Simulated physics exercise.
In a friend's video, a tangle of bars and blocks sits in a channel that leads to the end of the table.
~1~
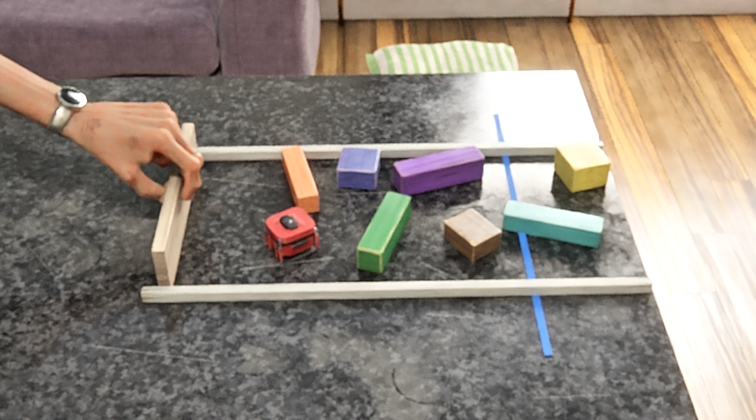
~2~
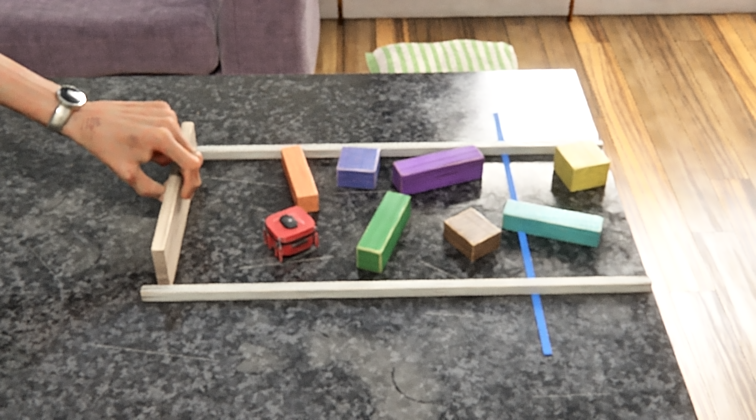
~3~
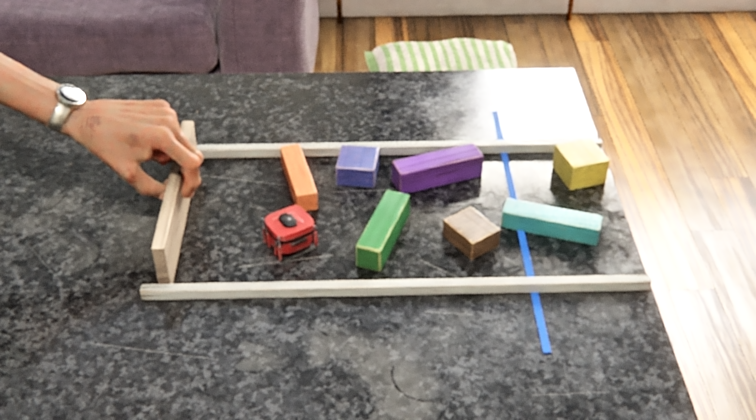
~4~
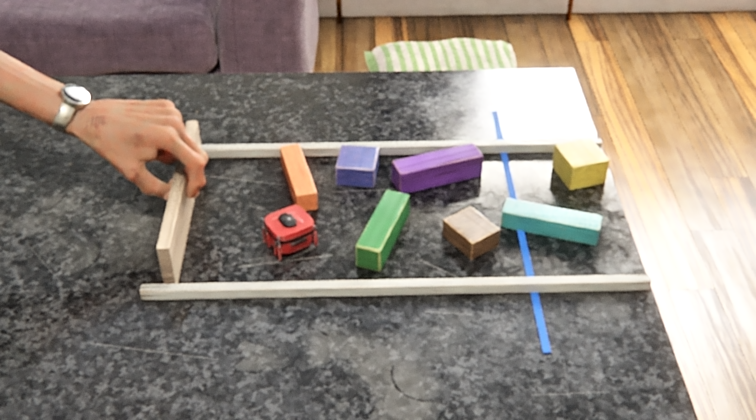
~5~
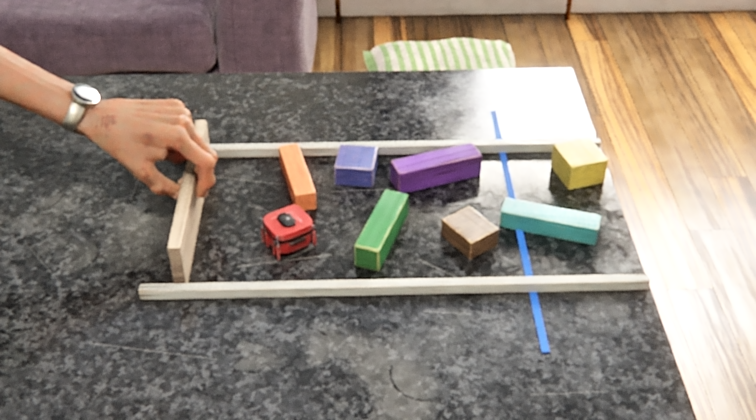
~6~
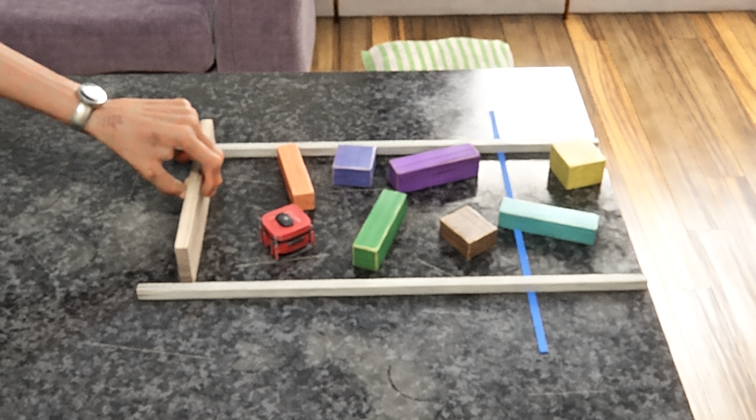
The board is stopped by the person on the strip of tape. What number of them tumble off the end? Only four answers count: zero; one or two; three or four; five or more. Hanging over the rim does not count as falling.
My answer: One or two.
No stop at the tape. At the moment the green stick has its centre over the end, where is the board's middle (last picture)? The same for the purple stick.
(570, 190) and (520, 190), roughly.
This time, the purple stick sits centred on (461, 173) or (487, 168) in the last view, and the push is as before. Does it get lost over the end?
Taken in order, it keeps its place and then keeps its place.
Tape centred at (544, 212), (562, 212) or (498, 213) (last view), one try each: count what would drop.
In that order 3, 4 and 1.
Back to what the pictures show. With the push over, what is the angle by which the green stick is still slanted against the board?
It measures close to 0 degrees.
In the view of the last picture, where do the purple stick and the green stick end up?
Purple stick at about (603, 159), green stick at about (572, 225).
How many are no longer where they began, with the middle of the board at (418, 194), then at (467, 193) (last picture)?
The counts are 8 and 8.
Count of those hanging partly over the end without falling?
Overhang count: 2.
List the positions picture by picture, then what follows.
Yellow block (582, 166); turquoise bar (552, 224); brown block (472, 235); board (178, 202); tape (518, 216), in the first picture.
Turquoise bar (552, 223); orange bar (299, 179), in the second picture.
Brown block (471, 233); purple stick (438, 169), in the third picture.
Yellow block (580, 163); board (182, 199), in the fourth picture.
Turquoise bar (550, 221); blue block (356, 166), in the fifth picture.
Yellow block (577, 163); turquoise bar (548, 221); brown block (468, 232); board (198, 198); tape (514, 213), in the sixth picture.
Soon after, none off yet; yellow block at rest near (577, 163); turquoise bar at rest near (548, 221); brown block at rest near (468, 232).
After that, none off yet; yellow block at rest near (577, 163); turquoise bar at rest near (548, 221); brown block displaced a little near (482, 233).
And then, none off yet; yellow block tilting a little near (621, 166); turquoise bar displaced a little near (584, 218); brown block displaced well along near (559, 238).
In the end, the number that fall off is one or two; gone, yellow block.
